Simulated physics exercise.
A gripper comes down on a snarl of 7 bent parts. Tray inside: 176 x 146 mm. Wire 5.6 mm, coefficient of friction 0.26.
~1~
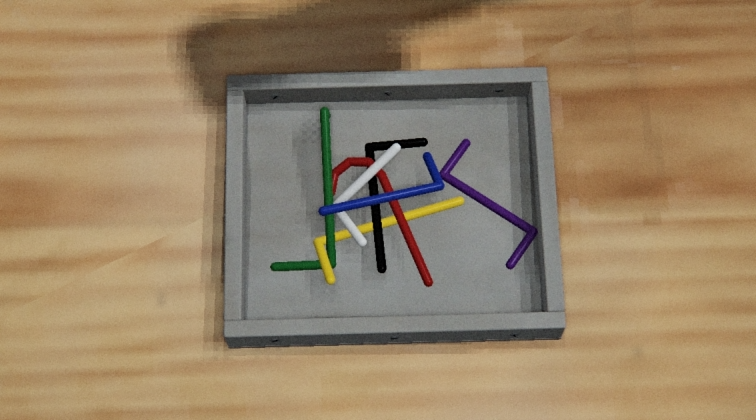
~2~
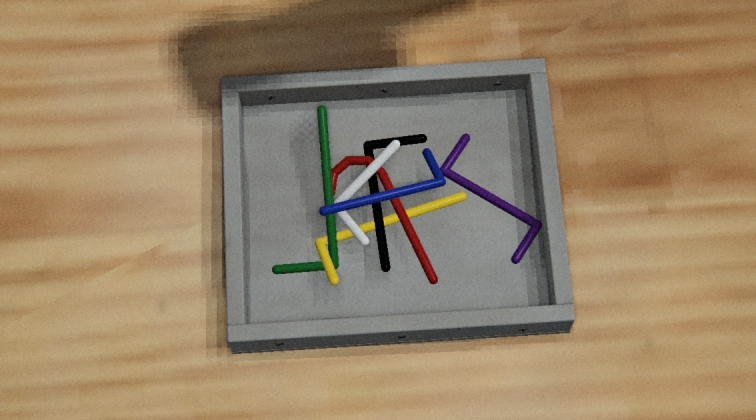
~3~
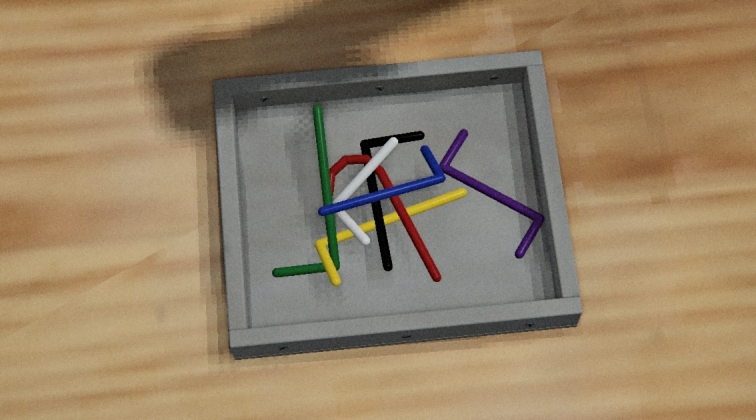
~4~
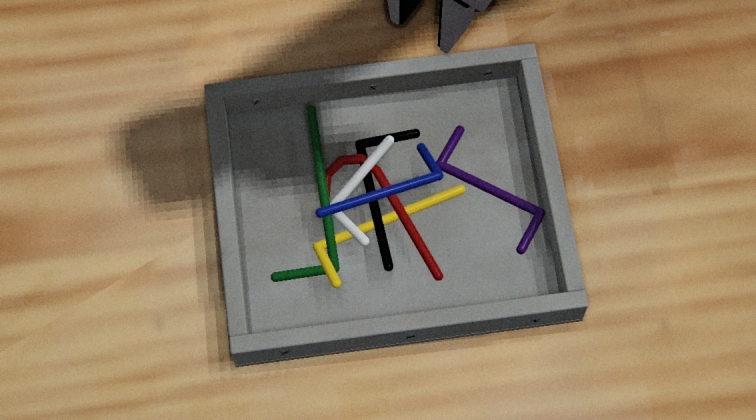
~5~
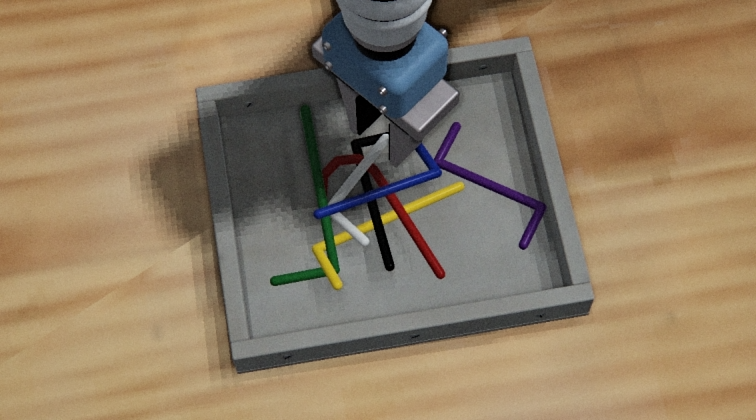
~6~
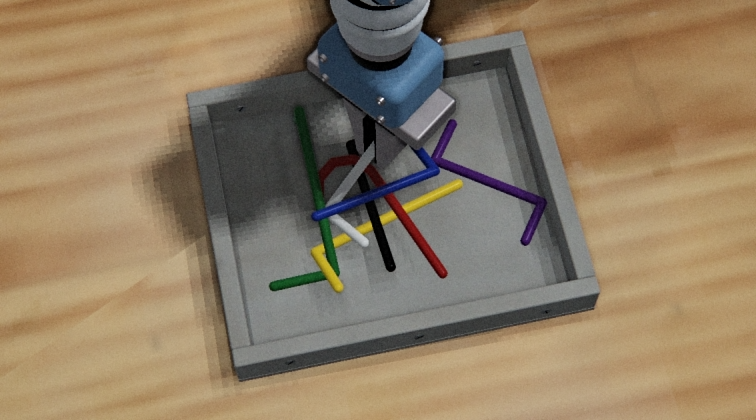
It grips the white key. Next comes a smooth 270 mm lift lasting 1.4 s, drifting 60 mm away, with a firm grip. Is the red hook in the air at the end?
The red hook remains below.
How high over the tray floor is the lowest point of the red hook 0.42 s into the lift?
Some 0 mm up.
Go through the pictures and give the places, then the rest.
The first picture shows fingers out of view, 218 mm above the grip; red hook from (331, 192) to (428, 282), passing over yellow key, over black key, under green crank; white key from (362, 242) to (396, 148).
The second picture shows fingers out of view, 218 mm above the grip; yellow key from (334, 280) to (462, 197), passing under black key, under red hook; purple crank from (516, 259) to (466, 138).
The third picture shows fingers out of view, 203 mm above the grip; green crank from (277, 273) to (318, 115), passing over red hook; red hook from (329, 193) to (437, 277), passing over yellow key, over black key, under green crank.
The fourth picture shows fingers (431, 11) 108 mm above the grip; black key from (416, 133) to (389, 267), passing over yellow key, under red hook; blue key from (421, 148) to (320, 213), passing over red hook.
The fifth picture shows fingers (386, 127) 14 mm above the grip; white key from (364, 241) to (386, 139).
The sixth picture shows fingers (382, 139) closed on the white key; red hook from (319, 198) to (443, 273); white key from (364, 243) to (382, 138).
Then, 0.42 s into the lift, lowest point more than 20 mm over the tray floor, white key 58 mm.
Then, 0.77 s into the lift, lowest point more than 20 mm over the tray floor, white key 159 mm.
Then, 1.40 s into the lift, lowest point more than 20 mm over the tray floor, white key 273 mm.
At rest, hanging white key 273 mm; the other 6 are down.
